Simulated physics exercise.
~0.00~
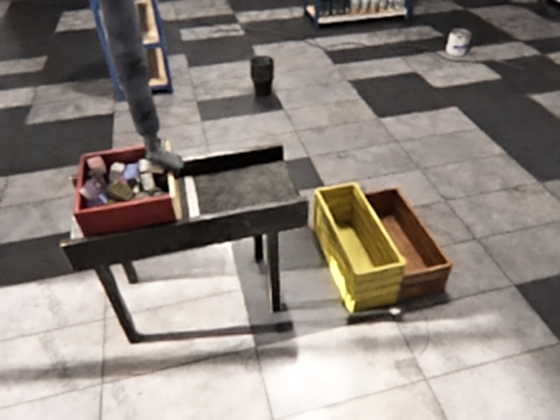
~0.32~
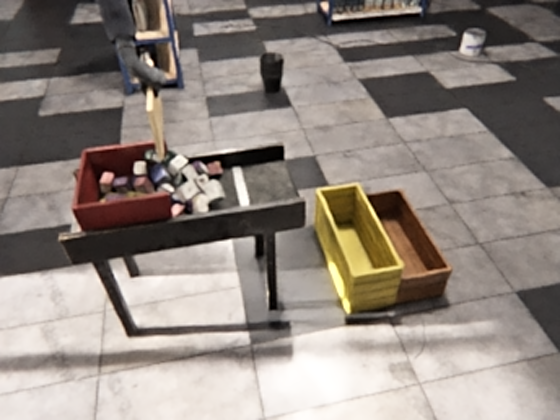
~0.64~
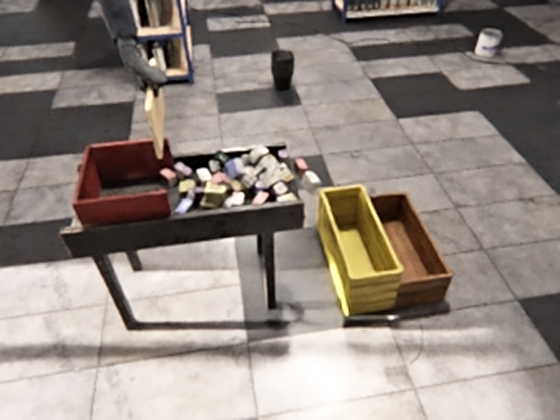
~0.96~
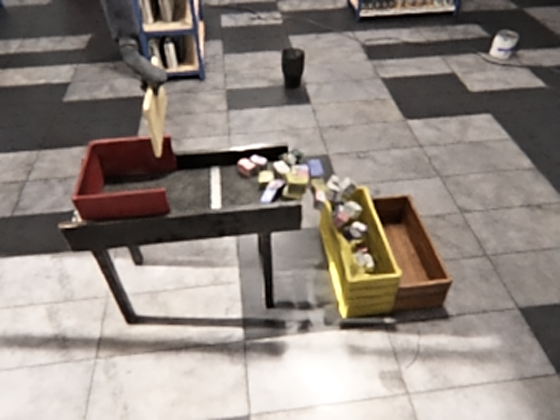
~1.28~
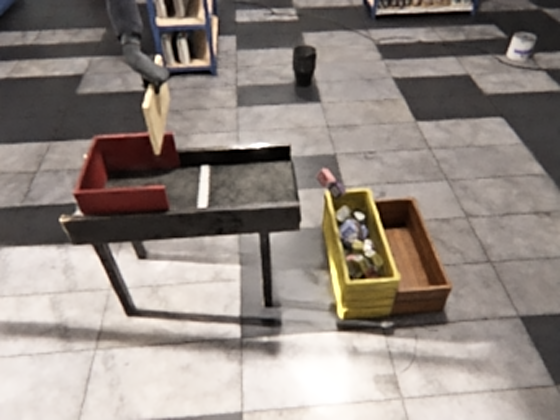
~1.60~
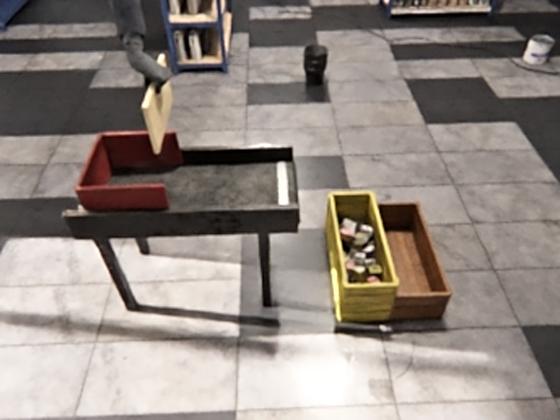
Small coloured cartons spilling from a red pen as its gate lifts, riding a dark belt rightward and dropping into a yellow box.
